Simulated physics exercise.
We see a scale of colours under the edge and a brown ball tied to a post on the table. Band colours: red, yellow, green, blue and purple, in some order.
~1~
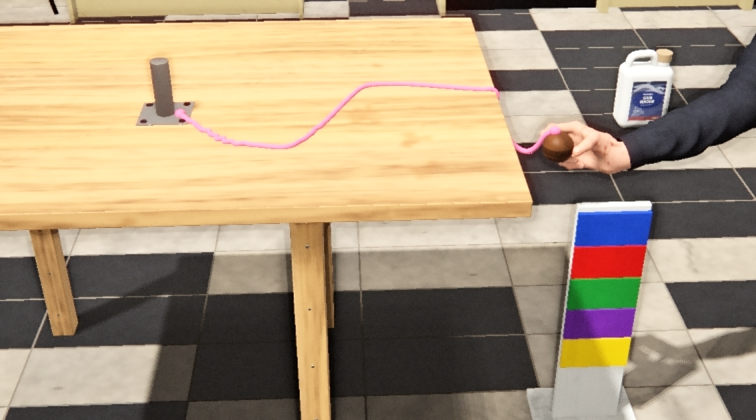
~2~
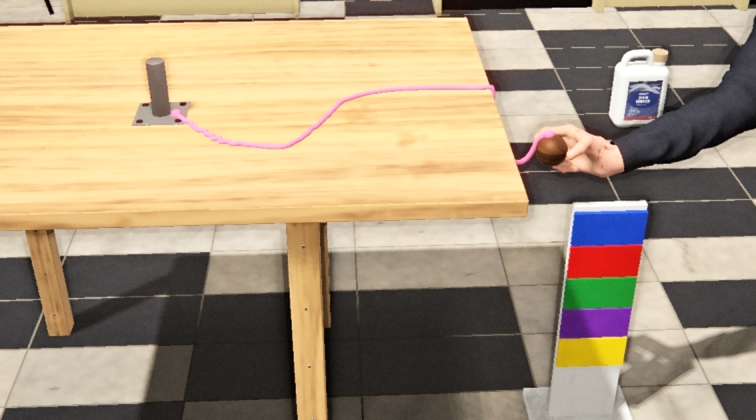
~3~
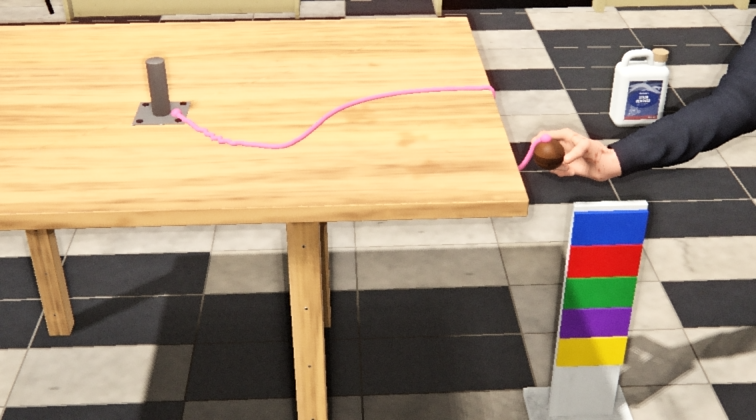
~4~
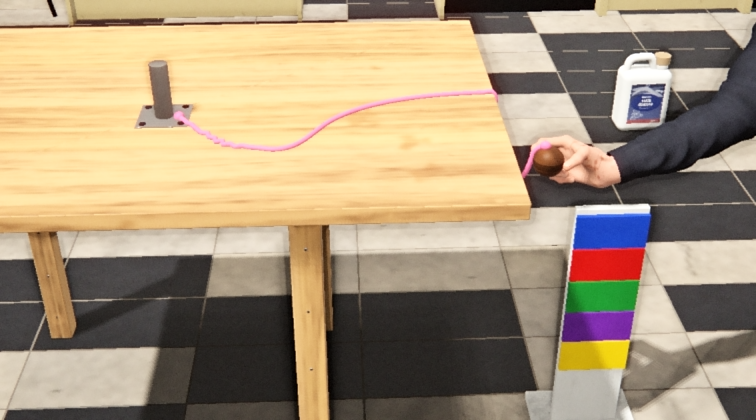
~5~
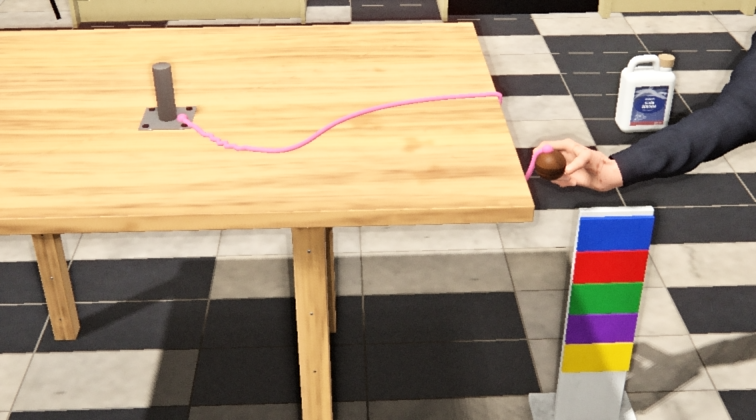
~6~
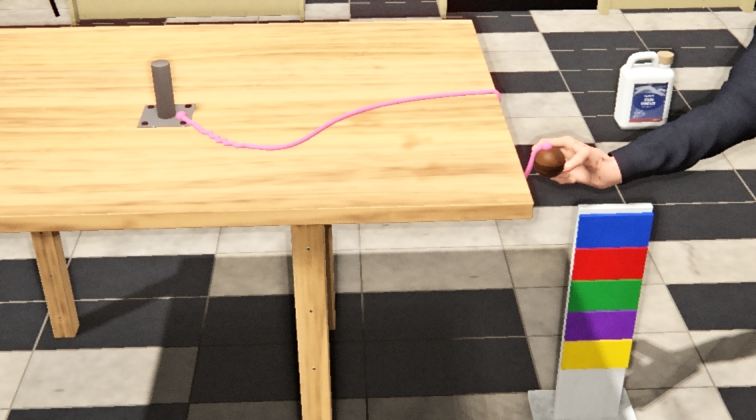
Hand holding a brown ball on a pink cord tied to a tabletop post, lowering it slightly beside the table edge.
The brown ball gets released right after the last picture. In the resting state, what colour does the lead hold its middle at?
Its middle is held at purple.
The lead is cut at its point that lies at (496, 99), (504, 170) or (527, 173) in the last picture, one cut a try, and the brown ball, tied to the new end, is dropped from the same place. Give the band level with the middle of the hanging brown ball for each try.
Try 1: Above them all. Try 2: Red. Try 3: Green.
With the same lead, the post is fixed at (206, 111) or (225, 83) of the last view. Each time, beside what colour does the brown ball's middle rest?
In turn, yellow and then yellow.
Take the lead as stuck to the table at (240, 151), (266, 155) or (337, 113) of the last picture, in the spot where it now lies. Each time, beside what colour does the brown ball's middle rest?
One try after another: Green, then green, then red.
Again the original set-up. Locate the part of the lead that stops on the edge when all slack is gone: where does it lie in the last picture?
Approximately at (424, 98) in the final frame.
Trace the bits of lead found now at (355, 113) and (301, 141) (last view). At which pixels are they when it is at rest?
Final positions are (430, 114) and (351, 114), in that order.
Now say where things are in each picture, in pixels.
Brown ball (558, 147); blue (614, 230); red (609, 263); green (604, 295); purple (600, 325); yellow (595, 354), in the first picture.
Brown ball (552, 150); lead through (206, 131) (284, 147) (337, 106) (427, 88) (494, 122), in the second picture.
Brown ball (549, 155), in the third picture.
Brown ball (548, 161); lead through (208, 134) (287, 148) (354, 111) (449, 94) (498, 142), in the fourth picture.
Brown ball (551, 165), in the fifth picture.
Brown ball (550, 162); lead through (211, 133) (289, 146) (361, 111) (458, 94) (500, 148), in the sixth picture.
Soon after, ball near (529, 296); level with green.
Then, ball near (466, 320); level with purple.
Further on, ball near (500, 333); level with purple.
At rest, ball near (487, 333); level with purple. The lead holds its middle at purple.
